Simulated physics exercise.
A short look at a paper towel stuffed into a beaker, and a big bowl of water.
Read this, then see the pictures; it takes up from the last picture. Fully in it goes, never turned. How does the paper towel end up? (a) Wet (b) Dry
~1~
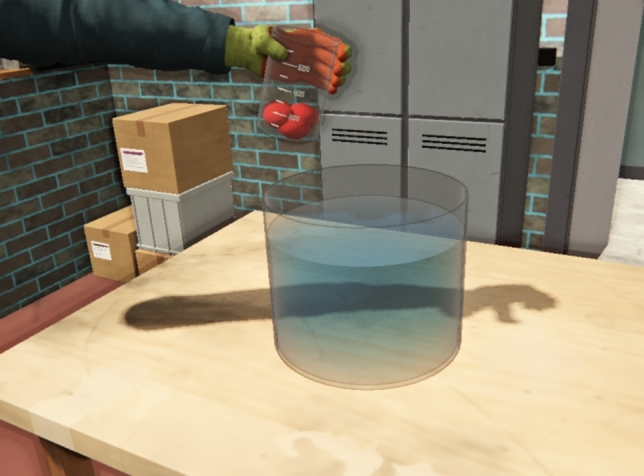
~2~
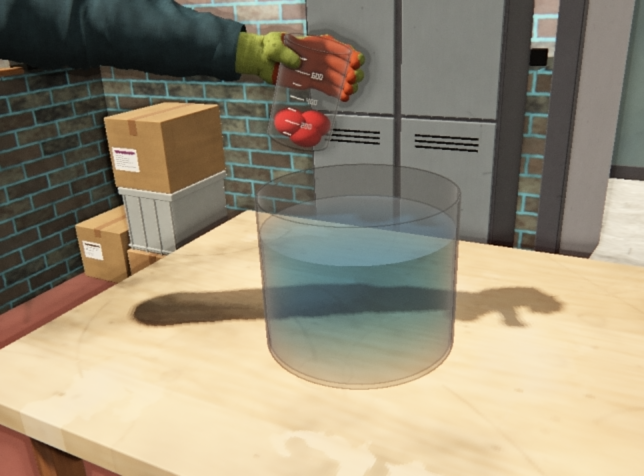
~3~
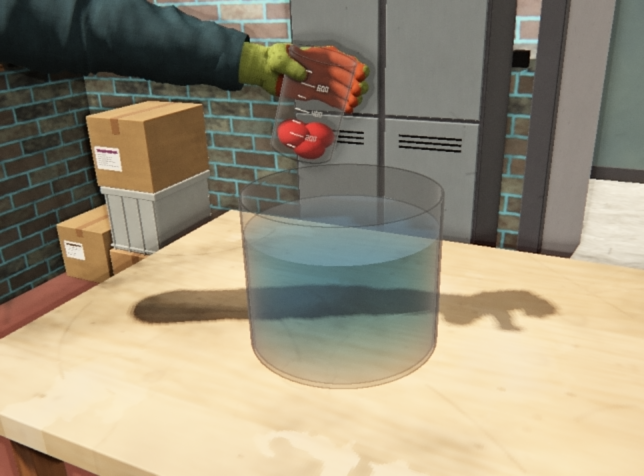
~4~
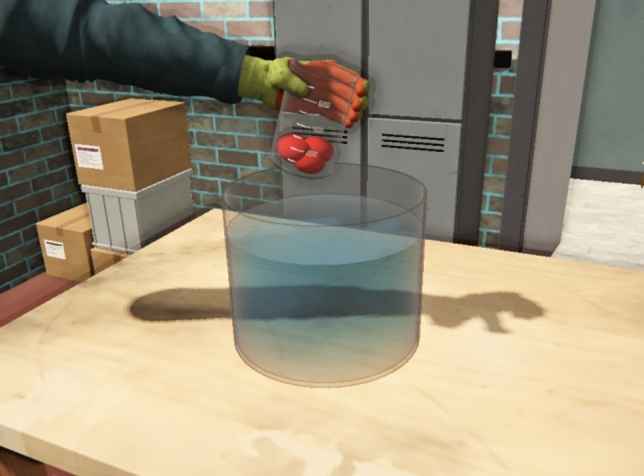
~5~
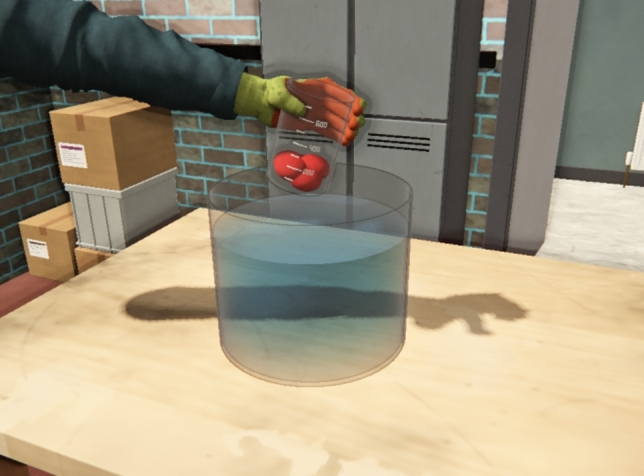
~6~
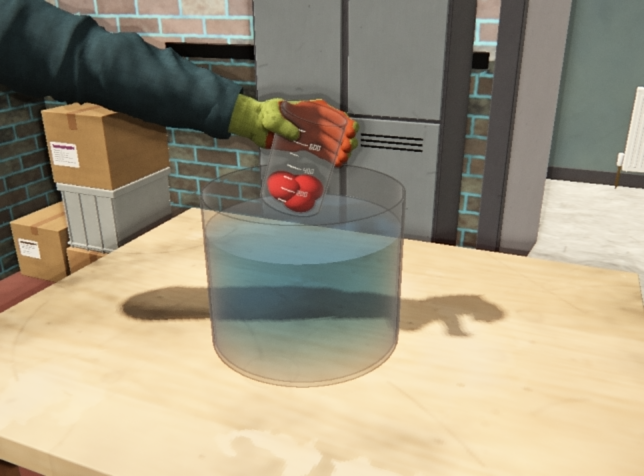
The answer is a.
A moment on, the beaker enters the water.
Further on, water pours in as the air escapes.
When it is over, the beaker is under, flooded, and the paper towel is wet.
